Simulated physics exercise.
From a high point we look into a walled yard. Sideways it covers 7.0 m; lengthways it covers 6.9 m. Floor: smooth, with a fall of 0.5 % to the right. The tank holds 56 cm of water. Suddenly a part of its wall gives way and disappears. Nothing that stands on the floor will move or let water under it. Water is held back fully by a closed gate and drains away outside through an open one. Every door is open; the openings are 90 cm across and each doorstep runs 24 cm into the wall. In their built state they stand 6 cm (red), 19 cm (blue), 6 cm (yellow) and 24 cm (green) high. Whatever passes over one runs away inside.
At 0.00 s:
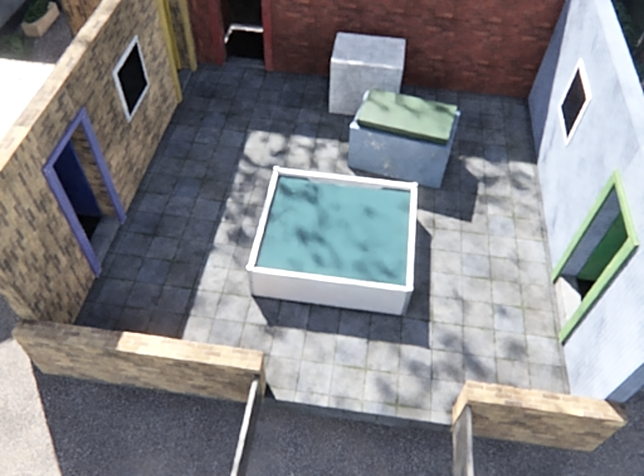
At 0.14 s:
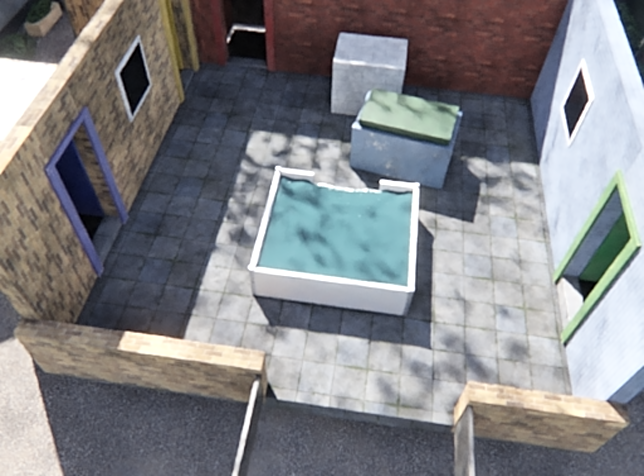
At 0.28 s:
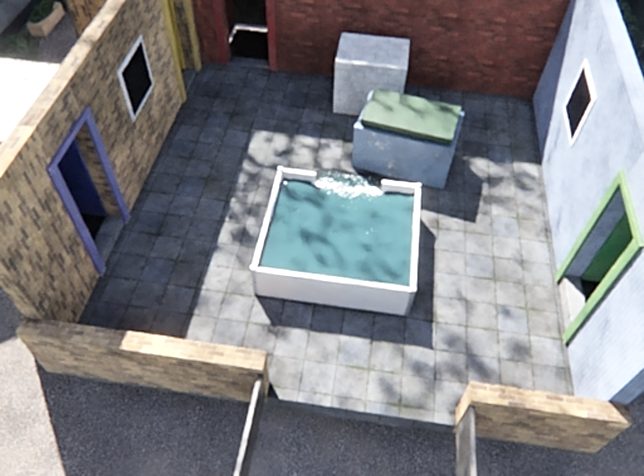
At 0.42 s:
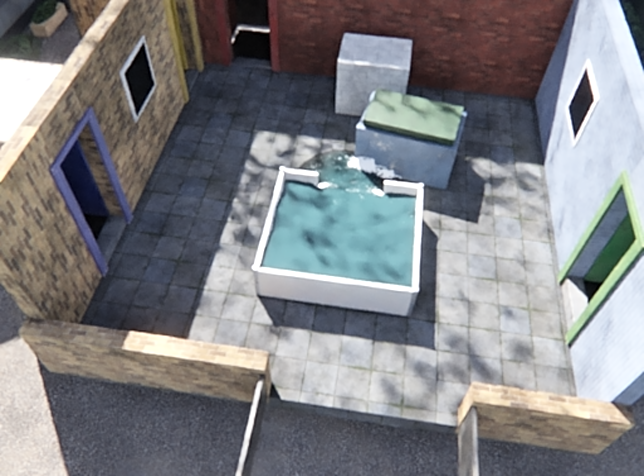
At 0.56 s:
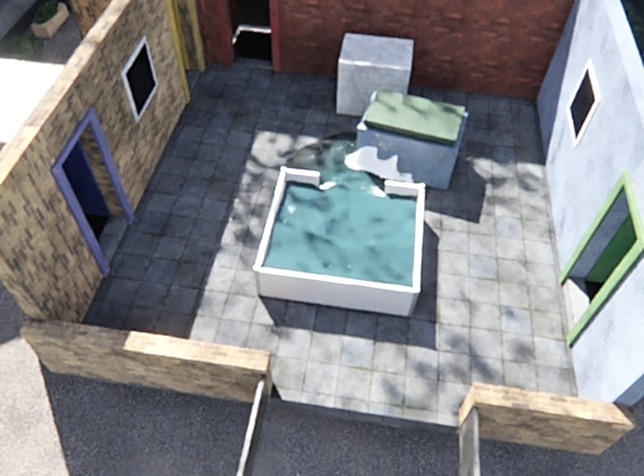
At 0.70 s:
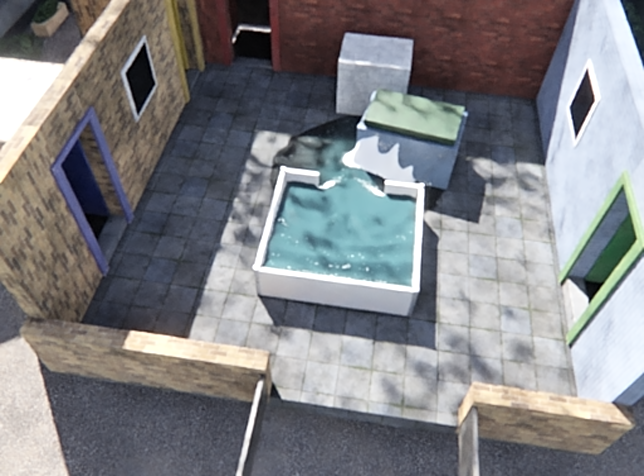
The video shows a walled, paved yard with a white-sided tank full of water; part of the tank's far wall disappears, and water pours through the gap, spreading across the paving around the green-topped block behind it.
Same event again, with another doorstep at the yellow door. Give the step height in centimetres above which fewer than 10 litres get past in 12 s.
16 cm.
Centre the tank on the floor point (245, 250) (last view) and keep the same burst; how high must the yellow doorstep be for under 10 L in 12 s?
13.0 cm, give or take.
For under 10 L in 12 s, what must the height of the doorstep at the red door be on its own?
Door red, min height approx. 13.0 cm.
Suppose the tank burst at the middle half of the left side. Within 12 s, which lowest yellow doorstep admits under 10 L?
It needs to be about 7.0 cm high.
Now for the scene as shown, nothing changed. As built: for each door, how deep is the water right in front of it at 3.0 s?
Depth (cm): Red 13 / blue 0 / yellow 17 / green 11.
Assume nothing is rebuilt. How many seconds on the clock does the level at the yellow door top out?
Peak: Close to 3.4 s.
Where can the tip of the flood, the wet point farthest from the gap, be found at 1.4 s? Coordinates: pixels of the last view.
The tip of the flood lies near (313, 75).
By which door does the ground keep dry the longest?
Final door: Blue.
After 1.4 s water covers 15 % of the floor, deepest (46 cm) near (388, 176); it has not reached the yellow door.
After 3.0 s water covers 45 % of the floor, deepest (28 cm) near (214, 64); 17 cm at the yellow door, 11 litres in over its 6 cm doorstep.
After 12.0 s water covers 100 % of the floor, deepest (8 cm) near (368, 173); 5 cm at the yellow door, 114 litres in over its 6 cm doorstep.
At the yellow door as built, the water arrived by 2.3 s and peaked near 19 cm at 3.4 s.
Run again over the same 12 s with other heights there, 20 litres in over 13.5 cm, 6 litres over 18 cm. The limit of 10 litres is kept from about 16 cm up.
